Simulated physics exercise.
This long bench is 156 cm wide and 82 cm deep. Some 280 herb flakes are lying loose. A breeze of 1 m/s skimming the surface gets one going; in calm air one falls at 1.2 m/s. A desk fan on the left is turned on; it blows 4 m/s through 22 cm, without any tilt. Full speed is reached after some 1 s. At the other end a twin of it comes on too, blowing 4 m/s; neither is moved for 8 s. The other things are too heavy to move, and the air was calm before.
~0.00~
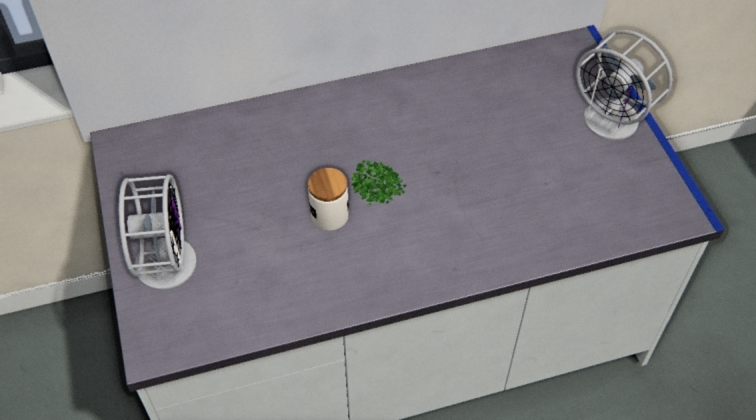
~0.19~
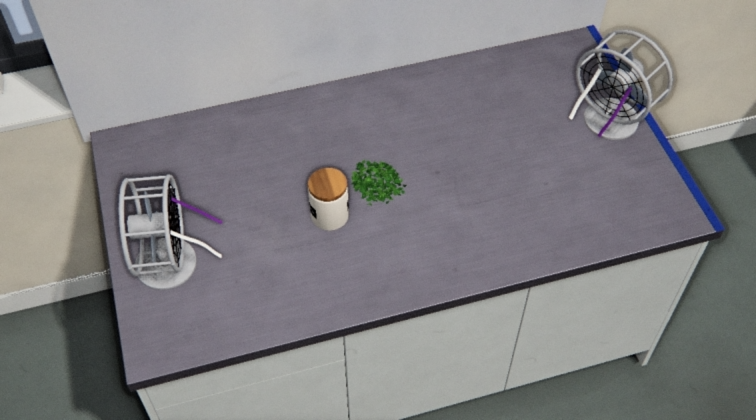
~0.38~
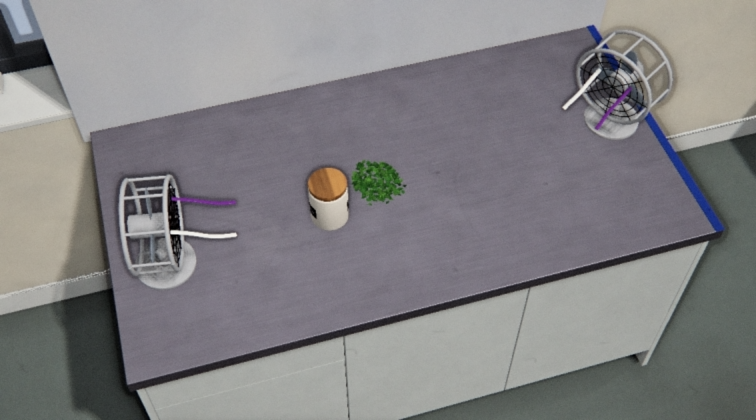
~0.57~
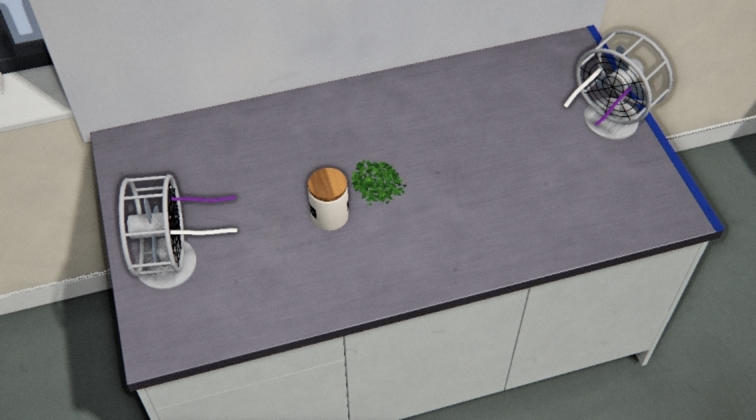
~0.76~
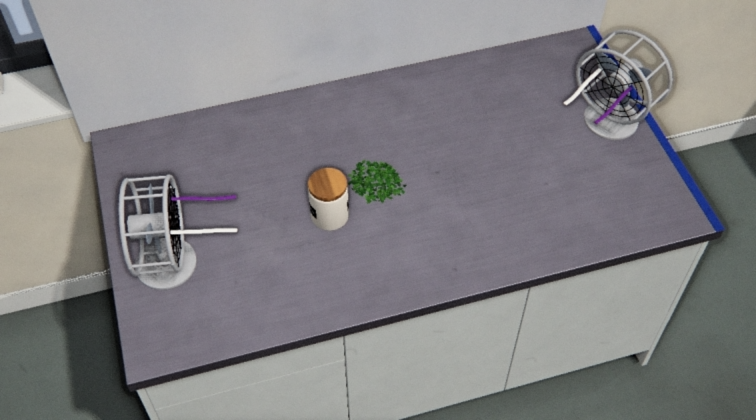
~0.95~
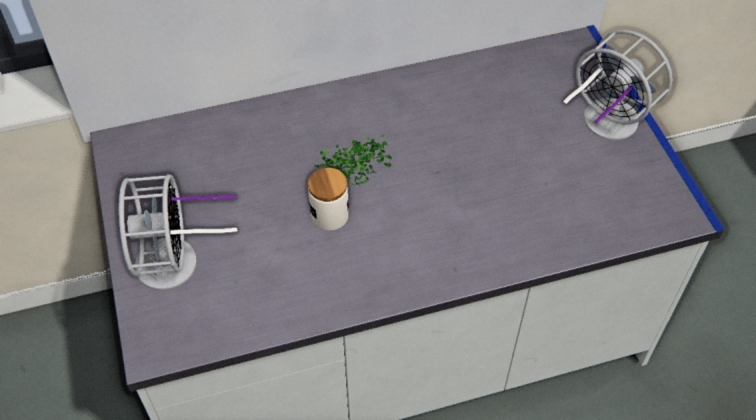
Streamers on two fans lift and stretch out, then the green flakes shift back and leftward.
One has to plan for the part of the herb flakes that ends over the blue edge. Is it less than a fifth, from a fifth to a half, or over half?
By then under a fifth are over the blue edge.
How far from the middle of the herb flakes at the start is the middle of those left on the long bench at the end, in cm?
About 70 cm.
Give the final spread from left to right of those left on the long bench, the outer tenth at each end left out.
About 30 cm.
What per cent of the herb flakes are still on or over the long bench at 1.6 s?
Near 100 %.
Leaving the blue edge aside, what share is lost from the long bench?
Near 20 %.
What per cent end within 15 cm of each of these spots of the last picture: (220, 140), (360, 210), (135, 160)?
In turn about 20 %, 0 %, 40 %.
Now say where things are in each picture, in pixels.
The middle of the herb flakes is near (379, 182), none has stirred yet, the mouth of the desk fan is at (153, 225) and that of the second one at (623, 78), in the first picture.
The middle of the herb flakes is near (379, 182), none has stirred yet and the blue edge is centred on (653, 118), in the second picture.
The middle of the herb flakes is near (379, 182), none has stirred yet and the top of a jar is at (327, 183), in the third picture.
The middle of the herb flakes is near (379, 182) and none has stirred yet, in the fourth picture.
The middle of the herb flakes is near (379, 181) and none has stirred yet, in the fifth picture.
The middle of the herb flakes is near (351, 160), the farthest in sight from the desk fan is at (382, 136) and all have left their places, in the sixth picture.
After 1.6 s the count stands so, 0 % are over the blue edge; the middle of those left on the top is near (237, 101).
After 2.6 s the count stands so, 0 % are over the blue edge; the middle of those left on the top is near (210, 113).
After 4.4 s the count stands so, 0 % are over the blue edge; the middle of those left on the top is near (159, 123).
After 8.0 s, at the end, 0 % are over the blue edge; the middle of those left on the top is near (148, 126).
